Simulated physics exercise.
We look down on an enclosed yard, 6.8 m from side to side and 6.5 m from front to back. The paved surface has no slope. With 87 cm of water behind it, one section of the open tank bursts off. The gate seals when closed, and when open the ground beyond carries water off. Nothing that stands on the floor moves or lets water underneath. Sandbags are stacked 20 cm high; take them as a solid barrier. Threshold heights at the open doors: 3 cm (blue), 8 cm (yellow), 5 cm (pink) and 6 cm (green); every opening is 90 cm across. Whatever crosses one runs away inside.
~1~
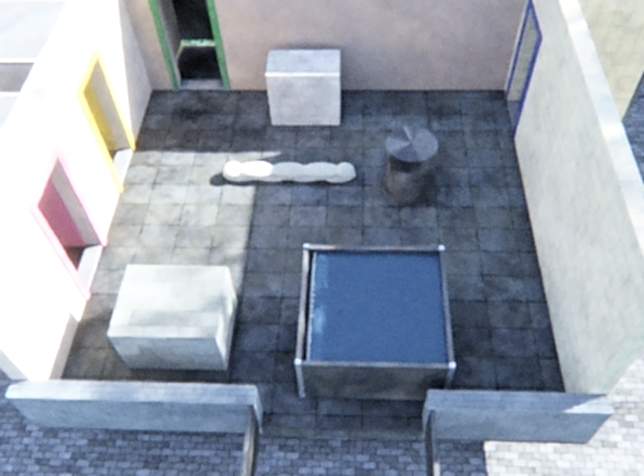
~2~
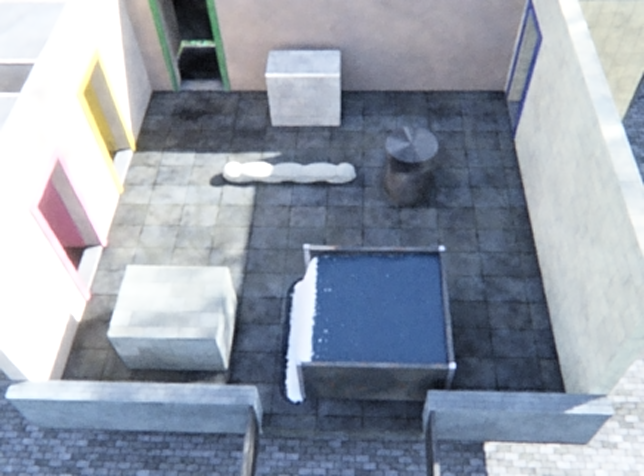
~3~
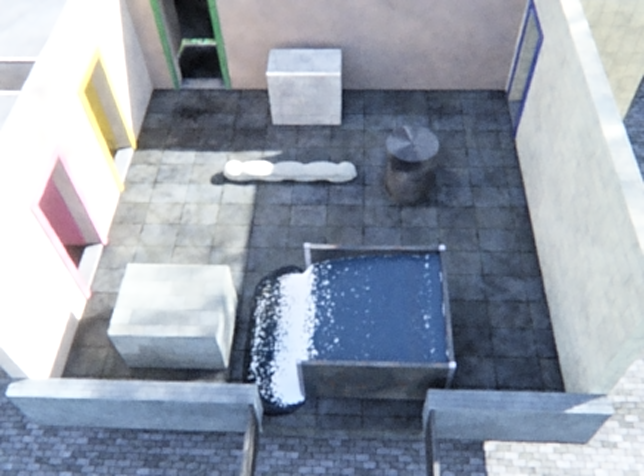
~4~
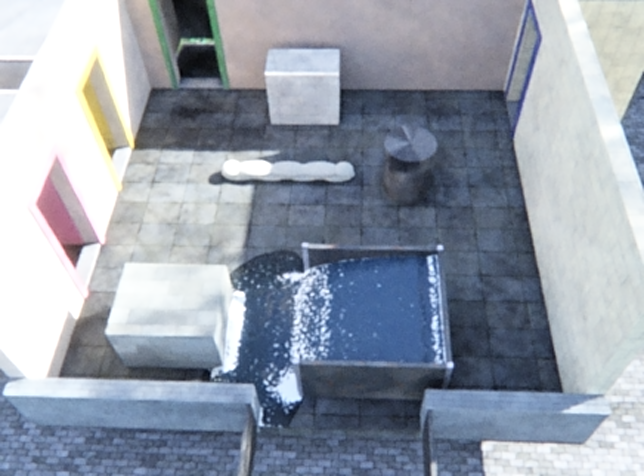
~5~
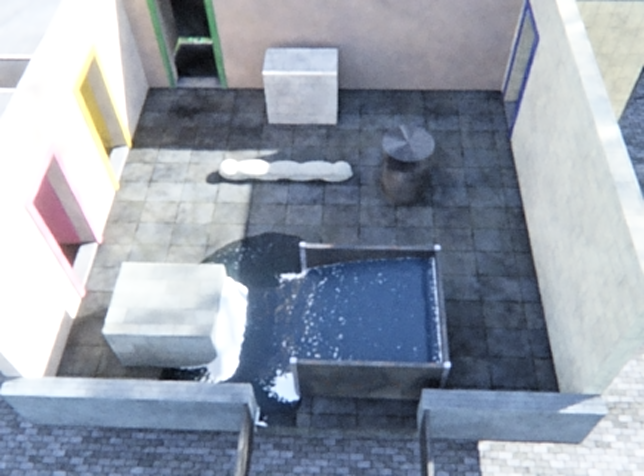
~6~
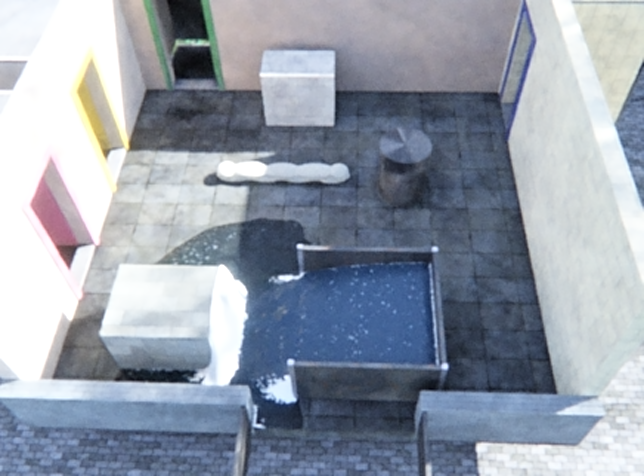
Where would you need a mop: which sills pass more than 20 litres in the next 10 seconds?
Door by door: At the blue door it passes the limit; at the yellow door it exceeds the limit; at the pink door it goes over the limit; at the green door it exceeds the limit.
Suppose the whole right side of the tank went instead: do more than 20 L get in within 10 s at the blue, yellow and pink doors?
Against that limit: Blue over, yellow below, pink under.
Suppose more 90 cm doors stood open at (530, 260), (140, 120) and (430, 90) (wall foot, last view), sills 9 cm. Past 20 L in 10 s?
In that order: Below, above, not over.
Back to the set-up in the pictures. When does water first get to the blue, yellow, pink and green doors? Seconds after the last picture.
Blue 5.5 s, yellow 0.9 s, pink 0.3 s, green 1.8 s.
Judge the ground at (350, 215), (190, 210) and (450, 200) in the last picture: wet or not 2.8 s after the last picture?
In turn: Flooded, flooded, still dry.
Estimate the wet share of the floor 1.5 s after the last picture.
About 45 per cent.
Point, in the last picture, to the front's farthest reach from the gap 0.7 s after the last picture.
Around (111, 200).
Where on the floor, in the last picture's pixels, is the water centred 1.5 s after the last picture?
Near (232, 302).
Then, 0.7 s after the last picture water covers 25 % of the floor and is deepest (55 cm) near (232, 408); blue door not reached, yellow door not reached, pink door 6 cm at the sill, 12 L in, green door not reached.
Then, 1.5 s after the last picture water covers 45 % of the floor and is deepest (52 cm) near (45, 402); blue door not reached, yellow door 16 cm at the sill, 10 L in, pink door 10 cm at the sill, 32 L in, green door not reached.
Then, 2.8 s after the last picture water covers 50 % of the floor and is deepest (27 cm) near (161, 101); blue door not reached, yellow door 14 cm at the sill, 36 L in, pink door 6 cm at the sill, 39 L in, green door 13 cm at the sill, 13 L in.
Then, 5.3 s after the last picture water covers 70 % of the floor and is deepest (20 cm) near (263, 102); blue door not reached, yellow door 12 cm at the sill, 68 L in, pink door 4 cm at the sill, 40 L in, green door 15 cm at the sill, 201 L in.
Then, 9.3 s after the last picture water covers 90 % of the floor and is deepest (10 cm) near (210, 90); blue door 7 cm at the sill, 47 L in, yellow door 9 cm at the sill, 77 L in, pink door 6 cm at the sill, 42 L in, green door 10 cm at the sill, 276 L in.
